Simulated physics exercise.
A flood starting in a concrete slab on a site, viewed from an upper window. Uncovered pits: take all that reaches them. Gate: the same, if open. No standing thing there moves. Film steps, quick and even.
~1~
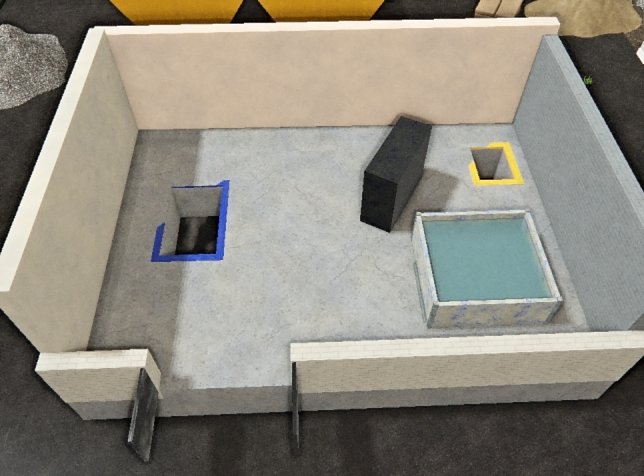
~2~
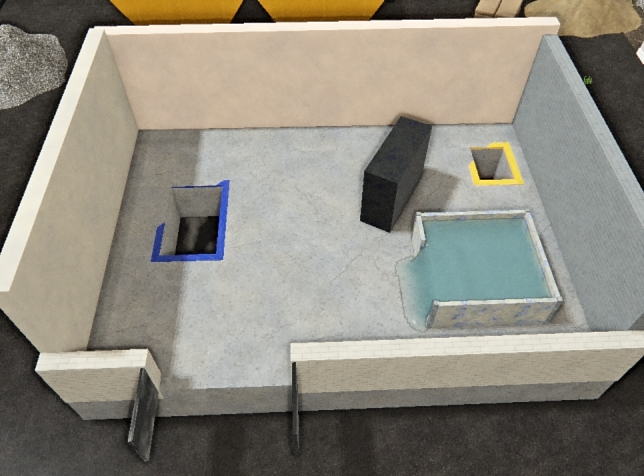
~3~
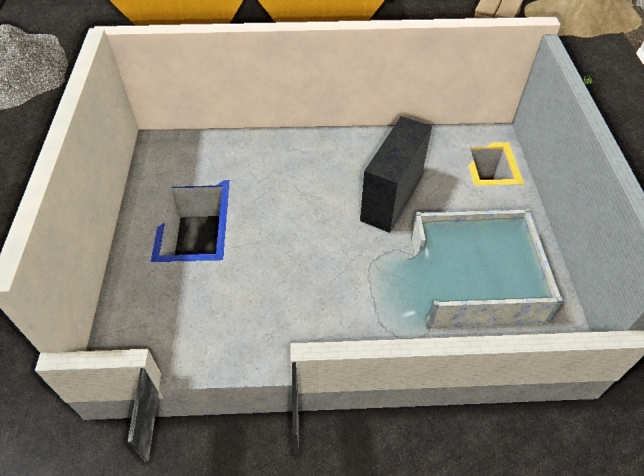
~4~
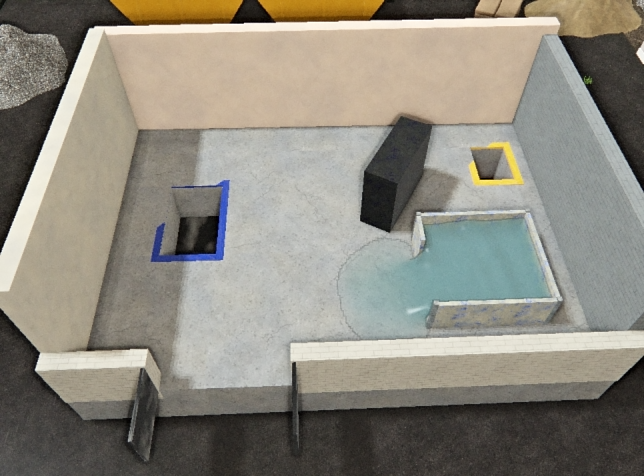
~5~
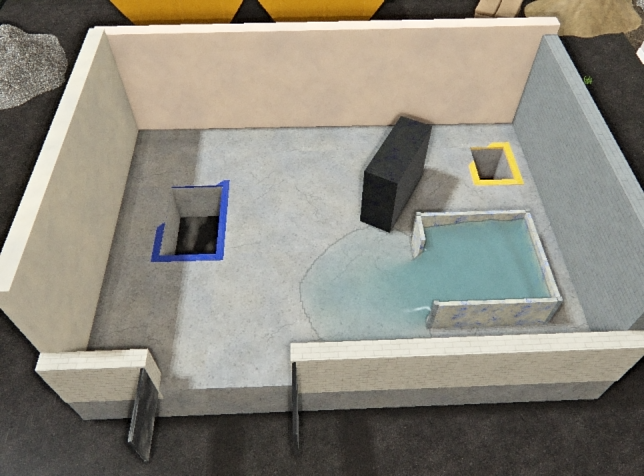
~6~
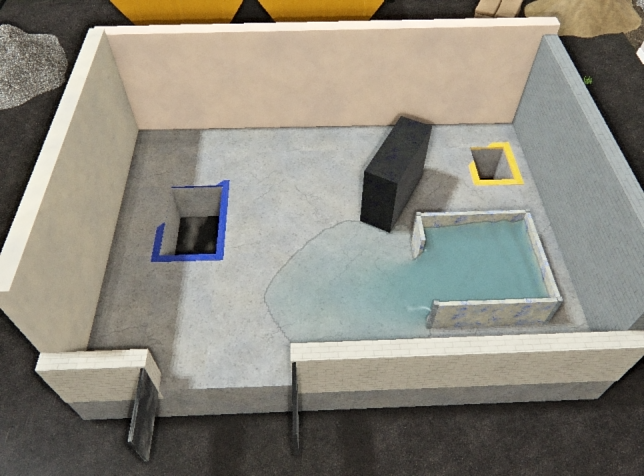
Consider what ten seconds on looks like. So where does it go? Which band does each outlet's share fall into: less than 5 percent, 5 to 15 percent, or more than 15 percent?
Shares: The gate, more than 15 percent; the blue pit, more than 15 percent; the yellow pit, less than 5 percent.
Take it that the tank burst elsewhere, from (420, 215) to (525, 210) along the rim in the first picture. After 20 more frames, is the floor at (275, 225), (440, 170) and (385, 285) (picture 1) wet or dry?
Going point by point: Left unwetted, waterlogged, waterlogged.
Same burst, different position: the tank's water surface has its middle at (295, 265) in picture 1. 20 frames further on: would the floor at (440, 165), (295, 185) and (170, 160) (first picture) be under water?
Location one: Bone dry; location two: Bone dry; location three: Soaked.
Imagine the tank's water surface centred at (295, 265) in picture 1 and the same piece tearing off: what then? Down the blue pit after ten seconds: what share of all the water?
I'd put the blue pit at 35 % of the whole.
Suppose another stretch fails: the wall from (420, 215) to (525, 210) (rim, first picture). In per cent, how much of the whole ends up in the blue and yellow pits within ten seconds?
Per cent: Blue 4, yellow 60.
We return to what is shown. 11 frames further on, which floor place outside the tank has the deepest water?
I'd say near (81, 376).
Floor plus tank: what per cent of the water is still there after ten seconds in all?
About 48 per cent.
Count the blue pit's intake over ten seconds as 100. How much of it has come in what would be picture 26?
About 30 per cent.
A moment on, water covers 30 % of the floor; the gate 0 %, the blue pit 0 %, the yellow pit 0 %.
Next, water covers 40 % of the floor; the gate 3 %, the blue pit 3 %, the yellow pit 0 %.
Then, water covers 45 % of the floor; the gate 7 %, the blue pit 8 %, the yellow pit 0 %.
Later, water covers 55 % of the floor; the gate 13 %, the blue pit 20 %, the yellow pit 0 %.
In the end, water covers 60 % of the floor; the gate 21 %, the blue pit 30 %, the yellow pit 0 %.
